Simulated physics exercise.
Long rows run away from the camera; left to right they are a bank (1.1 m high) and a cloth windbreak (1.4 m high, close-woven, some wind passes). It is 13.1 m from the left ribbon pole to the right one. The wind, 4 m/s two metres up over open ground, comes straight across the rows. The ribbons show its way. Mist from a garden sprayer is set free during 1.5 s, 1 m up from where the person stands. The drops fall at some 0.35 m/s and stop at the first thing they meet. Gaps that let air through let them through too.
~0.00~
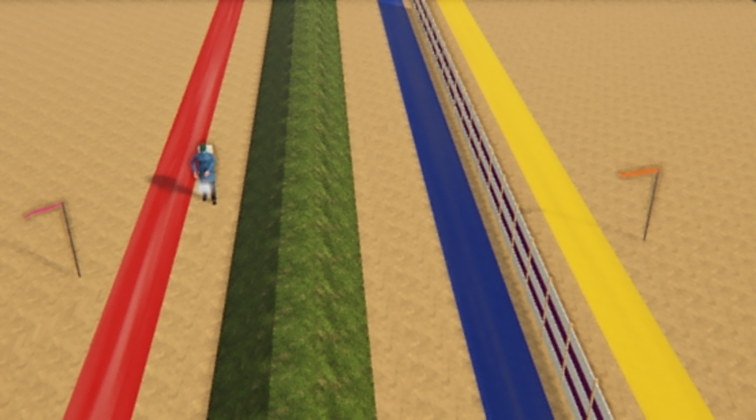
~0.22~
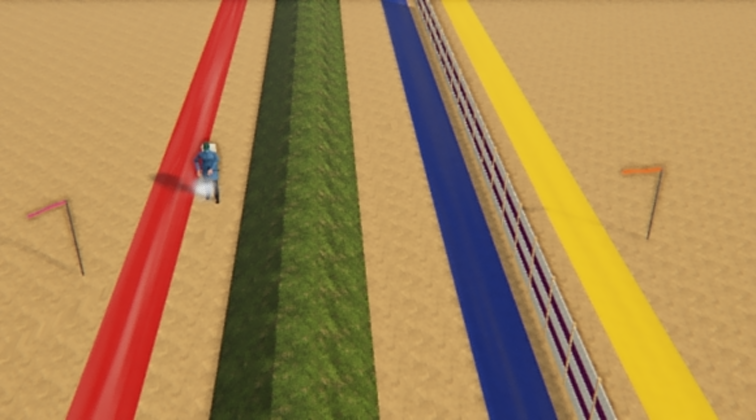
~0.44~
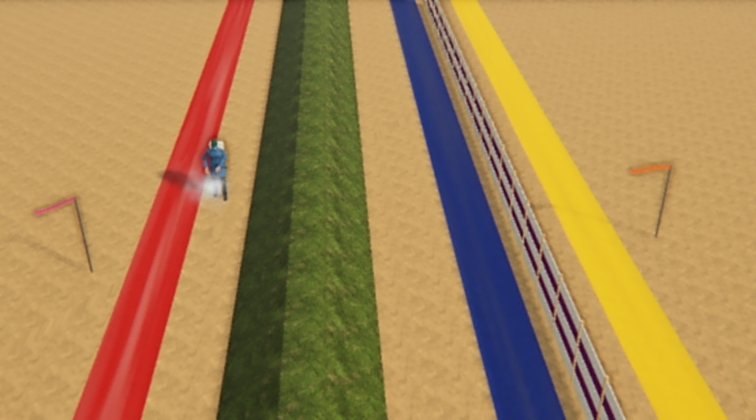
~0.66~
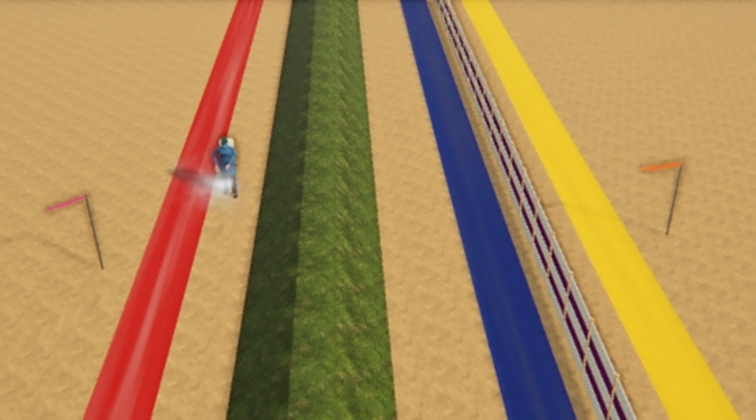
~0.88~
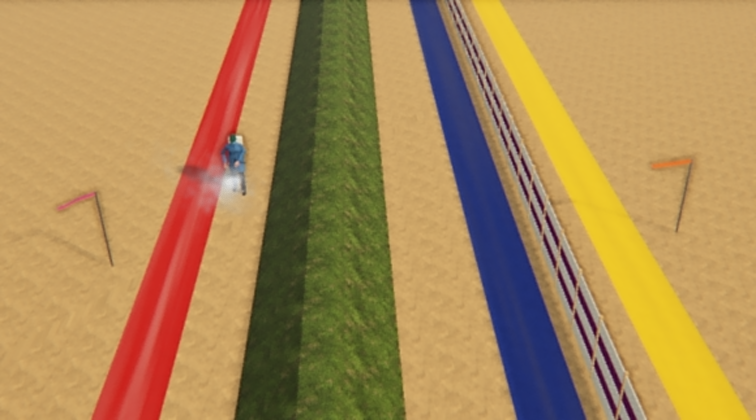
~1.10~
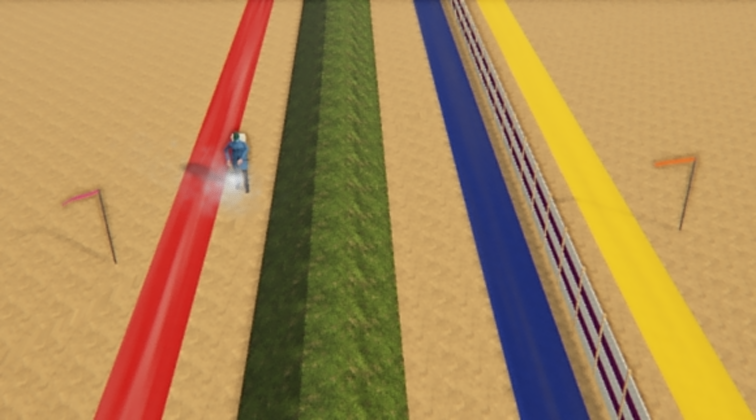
A small figure in blue stays beside the red strip as pale mist spreads around it.
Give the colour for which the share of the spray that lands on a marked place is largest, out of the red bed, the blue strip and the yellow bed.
The red one.
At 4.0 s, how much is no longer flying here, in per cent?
About 60 %.
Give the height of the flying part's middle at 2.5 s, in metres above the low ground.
Roughly 0.6 m up.
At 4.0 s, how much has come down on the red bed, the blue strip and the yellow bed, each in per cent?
About 20 % red, 0 % blue, 0 % yellow.
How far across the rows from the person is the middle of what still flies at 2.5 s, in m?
About 1.0 m.
After 2.5 s, 0 % lies on the blue strip, 8 % on the red bed and 0 % on the yellow bed; 26 % has touched down or left; the middle of what still flies is 0.6 m above the low ground, near (199, 191).
After 4.0 s, 0 % lies on the blue strip, 19 % on the red bed and 0 % on the yellow bed; 61 % has touched down or left; the middle of what still flies is 0.7 m above the low ground, near (122, 191).
After 8.0 s, 0 % lies on the blue strip, 22 % on the red bed and 0 % on the yellow bed; 88 % has touched down or left.
After 20.0 s, 0 % lies on the blue strip, 22 % on the red bed and 0 % on the yellow bed; 100 % has touched down or left.
After 45.0 s, 0 % lies on the blue strip, 22 % on the red bed and 0 % on the yellow bed; 100 % has touched down or left.
